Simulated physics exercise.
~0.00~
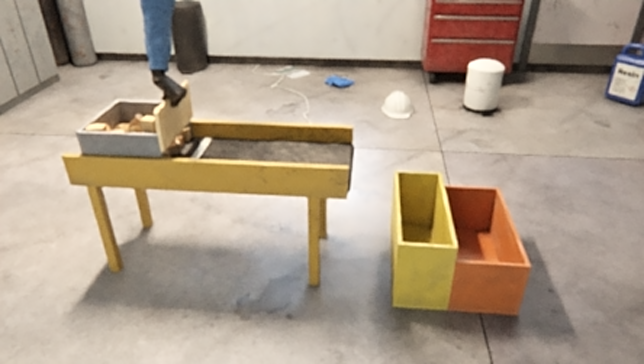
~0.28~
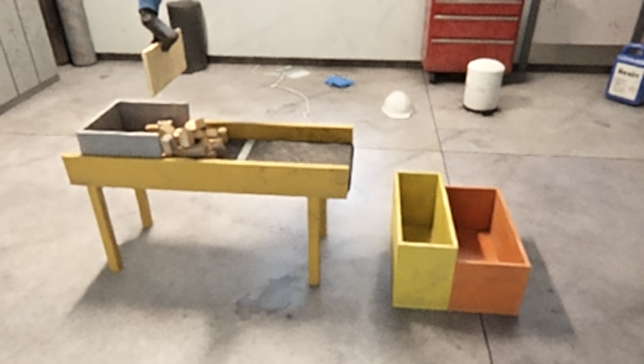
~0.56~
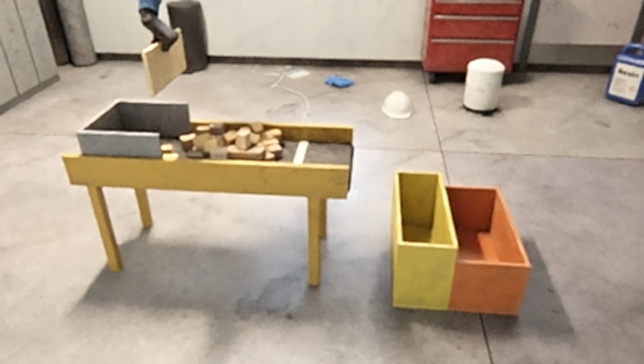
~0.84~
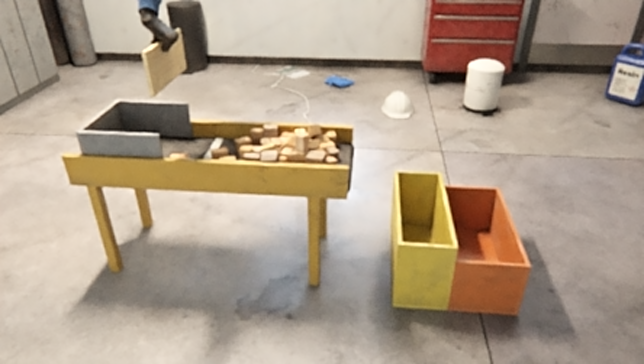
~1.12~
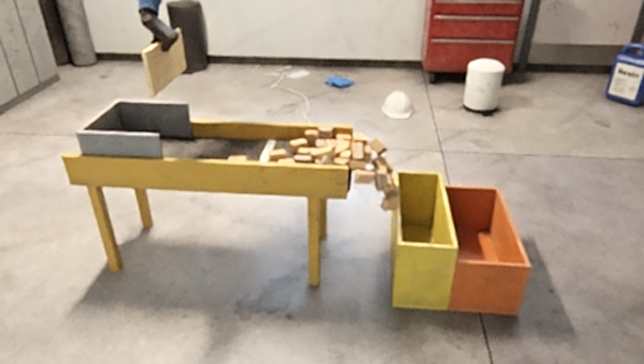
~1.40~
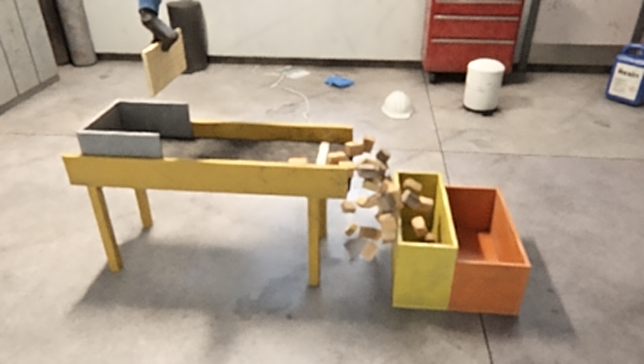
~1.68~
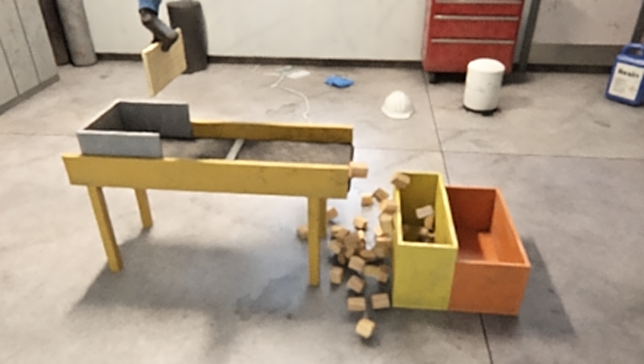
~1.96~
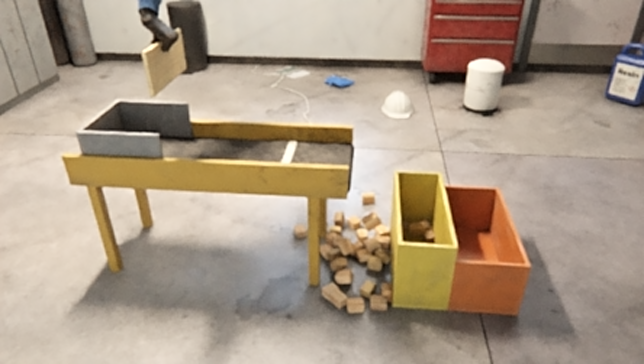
The footage shows a gloved hand lifting a panel from a grey pen, releasing wooden blocks that ride a belt rightward along a yellow table and tumble off its end, some dropping into a yellow tub while most end scattered on the floor before it, leaving the orange box empty.
